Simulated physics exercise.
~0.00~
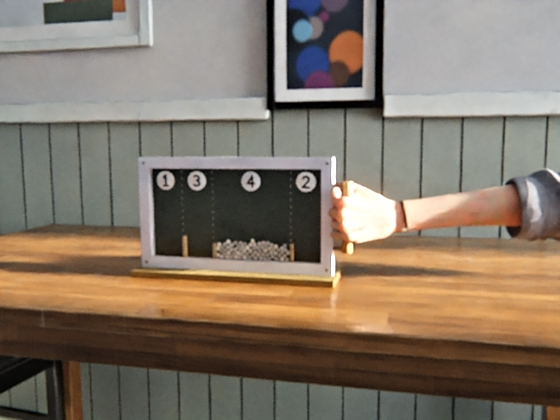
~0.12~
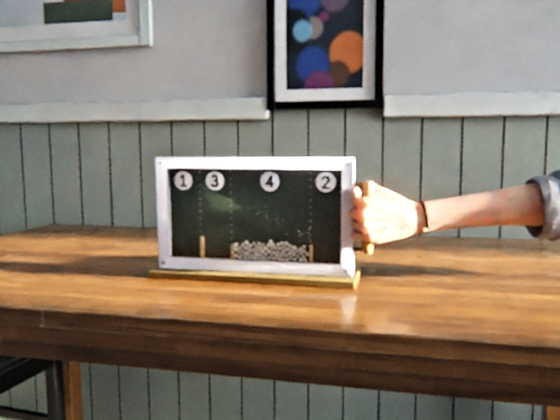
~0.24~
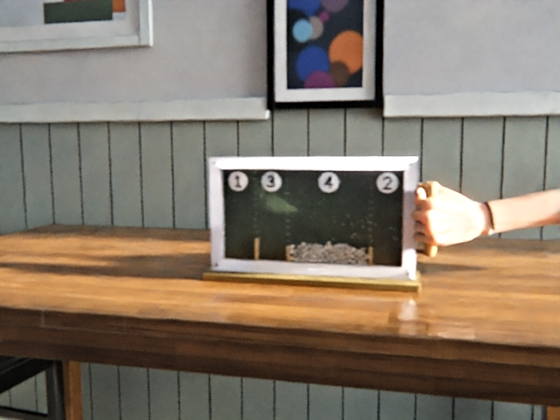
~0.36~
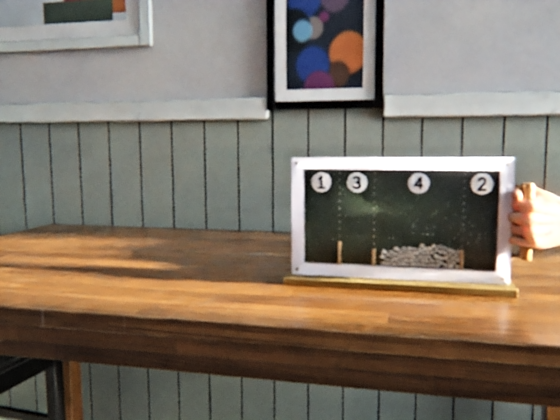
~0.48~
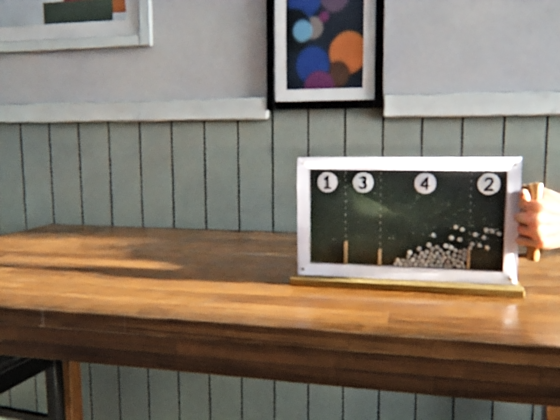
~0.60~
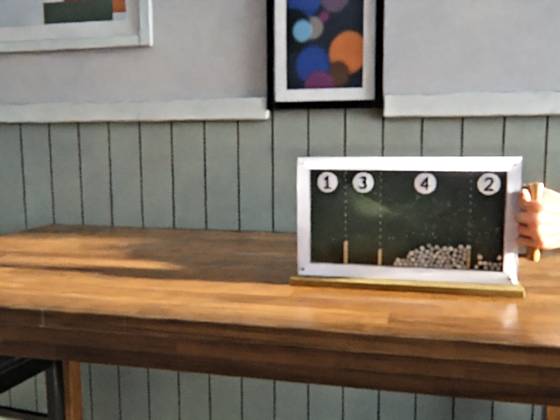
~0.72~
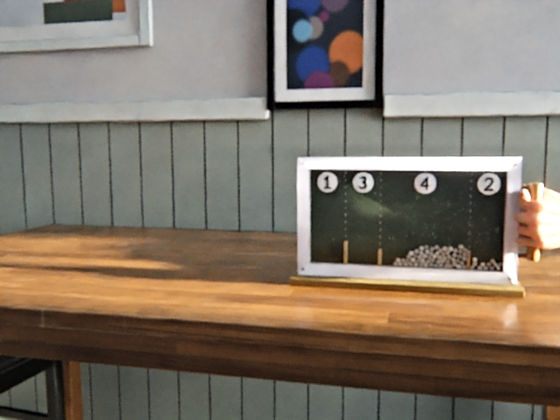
A flat, clear-fronted case holding a low heap of small pale pills is slid to the right along a wooden table by a hand and stops, whereupon the pills surge rightward, some hopping over a low divider into the rightmost strip, while most settle sloped in the wide strip beside it.
